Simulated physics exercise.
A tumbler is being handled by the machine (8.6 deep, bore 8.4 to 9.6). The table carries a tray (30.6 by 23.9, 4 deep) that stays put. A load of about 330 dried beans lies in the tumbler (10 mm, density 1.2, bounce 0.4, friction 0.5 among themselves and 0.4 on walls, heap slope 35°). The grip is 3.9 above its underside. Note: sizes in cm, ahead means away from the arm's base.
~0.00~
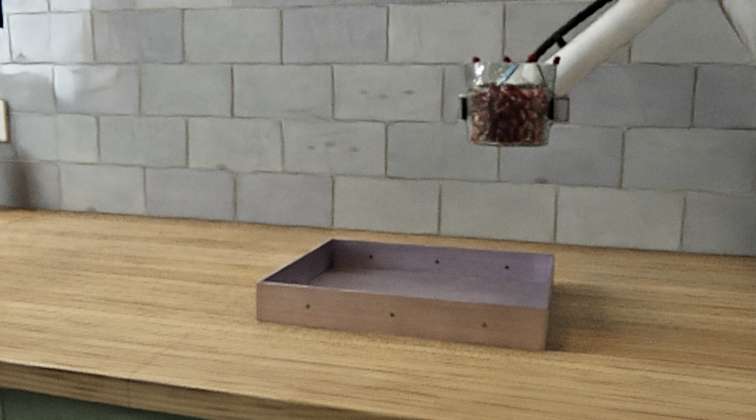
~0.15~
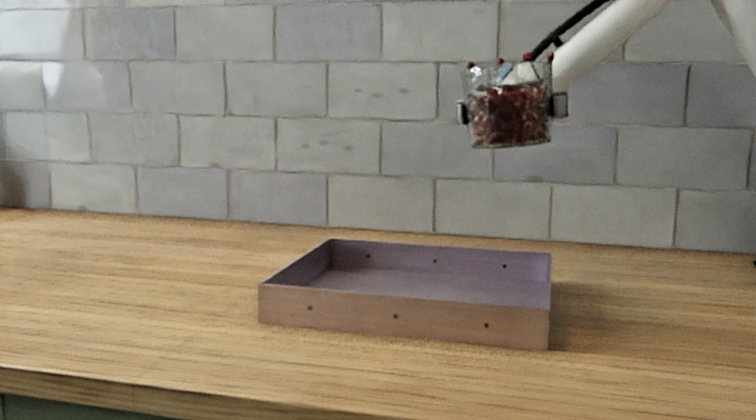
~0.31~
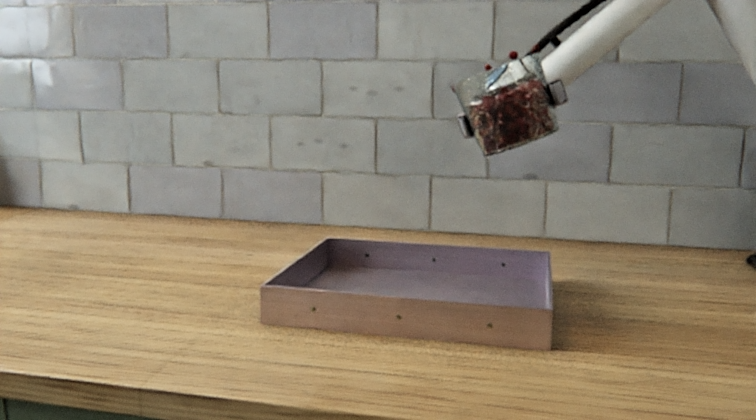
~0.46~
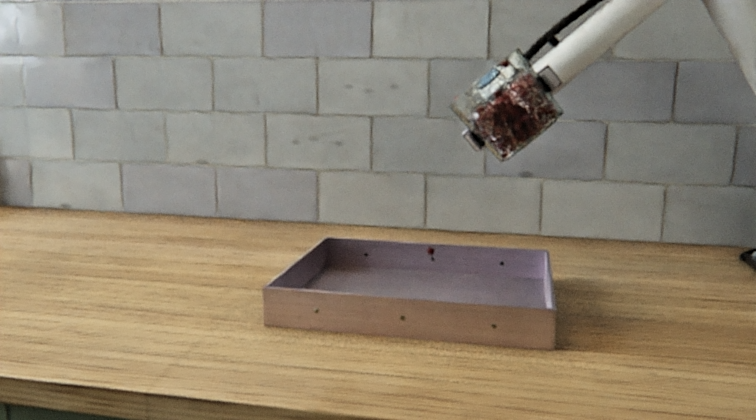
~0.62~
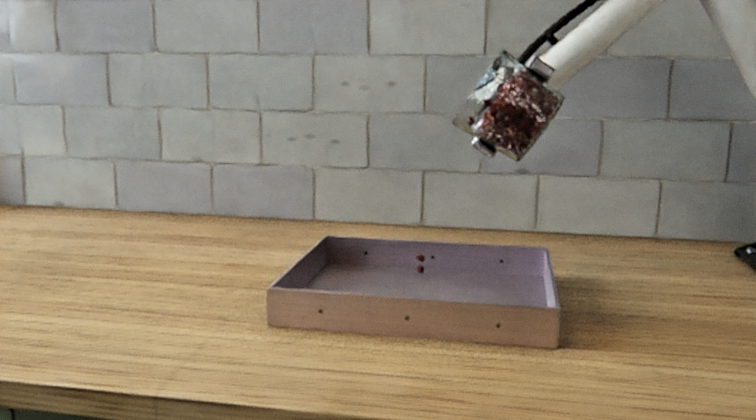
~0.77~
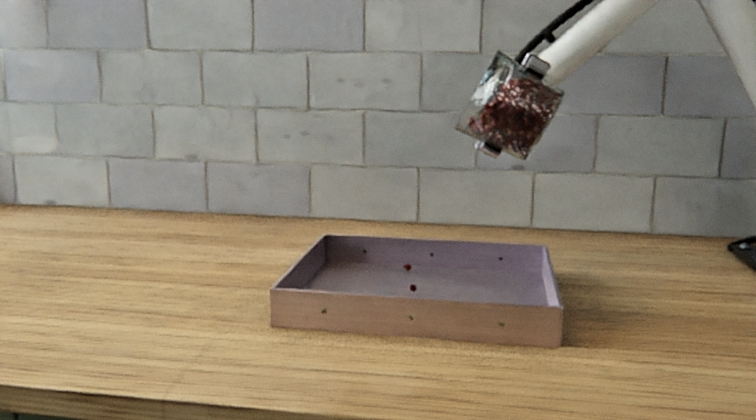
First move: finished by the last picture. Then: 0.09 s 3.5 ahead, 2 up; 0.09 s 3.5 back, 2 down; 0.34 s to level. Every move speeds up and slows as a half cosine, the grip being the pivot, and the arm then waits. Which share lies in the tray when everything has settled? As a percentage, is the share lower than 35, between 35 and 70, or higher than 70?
The share is between 35 and 70 per cent.
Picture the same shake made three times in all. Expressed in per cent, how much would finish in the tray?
That change gives some 75 percent.
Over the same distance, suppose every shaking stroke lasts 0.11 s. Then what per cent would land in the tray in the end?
Estimate for that case: 30 %.
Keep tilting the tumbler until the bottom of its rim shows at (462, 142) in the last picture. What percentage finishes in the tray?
About 90 per cent.
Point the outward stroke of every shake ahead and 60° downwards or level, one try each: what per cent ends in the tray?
5 and 30 %.
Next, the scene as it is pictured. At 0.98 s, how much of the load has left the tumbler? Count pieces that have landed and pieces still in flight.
About 35 per cent so far.
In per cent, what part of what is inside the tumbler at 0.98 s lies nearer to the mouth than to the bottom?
Roughly 85 per cent.
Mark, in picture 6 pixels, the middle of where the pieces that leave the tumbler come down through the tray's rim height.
Centre: Roughly (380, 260).
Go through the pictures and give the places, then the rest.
In the first picture, tumbler middle at (509, 106), level; upper third of the load around (510, 102), from x 475 to 555, top at y 60; 330 in the tumbler.
In the second picture, tumbler middle at (509, 107), tilted 6° forward; upper third of the load around (513, 103), from x 470 to 550, top at y 55.
In the third picture, tumbler middle at (509, 108), tilted 22° forward; upper third of the load around (521, 102), from x 455 to 550, top at y 50; 329 in the tumbler, 1 in flight or on a rim.
In the fourth picture, tumbler middle at (509, 109), tilted 41° forward; upper third of the load around (524, 101), from x 430 to 555, top at y 65; 328 in the tumbler, 1 in the tray, 1 in flight or on a rim.
In the fifth picture, tumbler middle at (510, 109), tilted 57° forward; upper third of the load around (525, 98), from x 420 to 555, top at y 75; 328 in the tumbler, 2 in the tray.
In the sixth picture, tumbler middle at (511, 109), tilted 63° forward; upper third of the load around (527, 97), from x 410 to 555, top at y 85; 328 in the tumbler, 2 in the tray.
After 0.98 s, tilted 62° forward, highest piece 26 above the table; 207 in the tumbler, 2 in the tray, 121 in flight or on a rim.
After 1.19 s, tilted 13° forward, highest piece 27 above the table; 173 in the tray, 147 in the tumbler, 10 in flight or on a rim.
After 1.49 s, level, highest piece 26 above the table; 183 in the tray, 147 in the tumbler.
After 2.54 s, level, highest piece 26 above the table; 183 in the tray, 147 in the tumbler.
At rest, 183 in the tray, 147 in the tumbler. That is 55 % in the tray.
